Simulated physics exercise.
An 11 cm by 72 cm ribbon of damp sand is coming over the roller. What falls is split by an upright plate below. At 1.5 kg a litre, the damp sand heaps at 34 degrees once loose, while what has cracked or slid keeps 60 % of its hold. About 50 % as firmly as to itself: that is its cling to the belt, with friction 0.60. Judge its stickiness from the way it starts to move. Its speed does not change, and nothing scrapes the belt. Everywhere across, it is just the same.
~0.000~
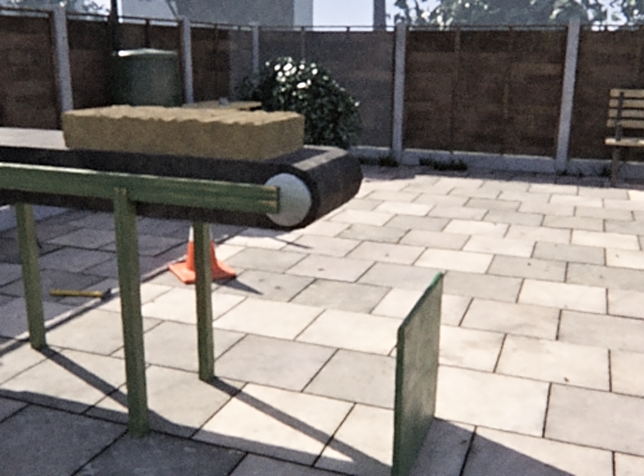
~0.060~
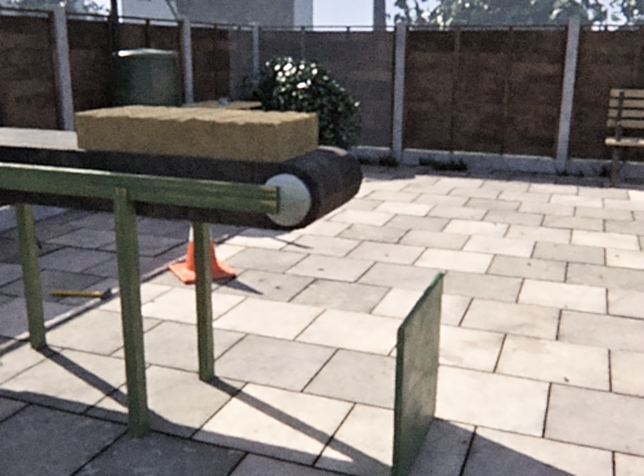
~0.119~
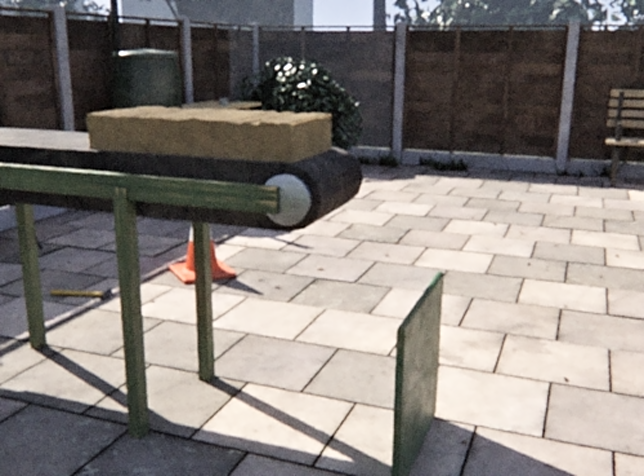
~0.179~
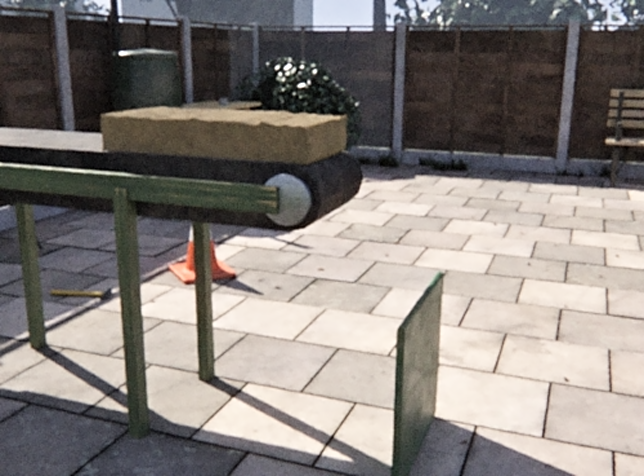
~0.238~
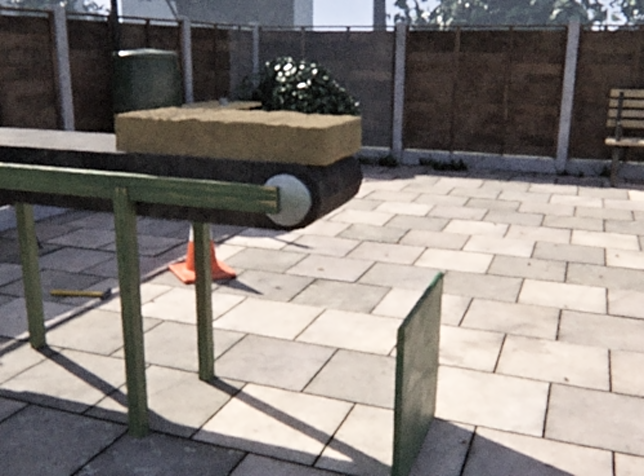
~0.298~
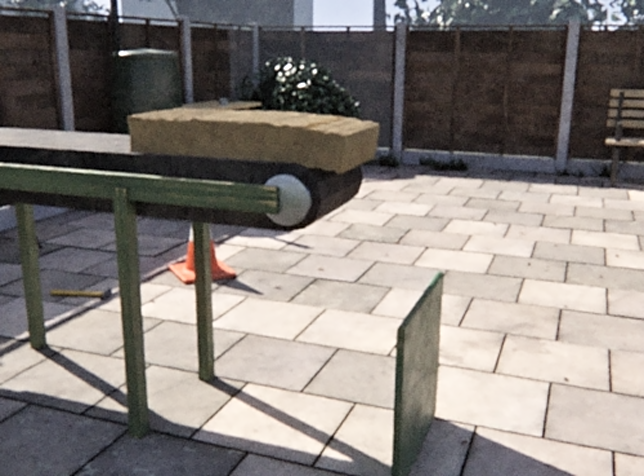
On a sunlit paved yard enclosed by dark fence panels, a thick tan slab rides a black belt on a green-legged stand, above an upright green plate. It slides steadily a short way right, reaching the rounded end of the belt, and its front edge comes to jut out slightly past the roller.
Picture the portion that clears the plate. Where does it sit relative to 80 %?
It sits lower than 80 %.
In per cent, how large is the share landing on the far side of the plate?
I'd put it at around 50 per cent.
By 0.54 s, 3 % is beyond the plate's line.
By 0.82 s, 18 % is beyond the plate's line.
By 1.11 s, 38 % is beyond the plate's line.
By 1.39 s, 48 % is beyond the plate's line.
By 2.63 s, at the end, 48 % is beyond the plate's line.
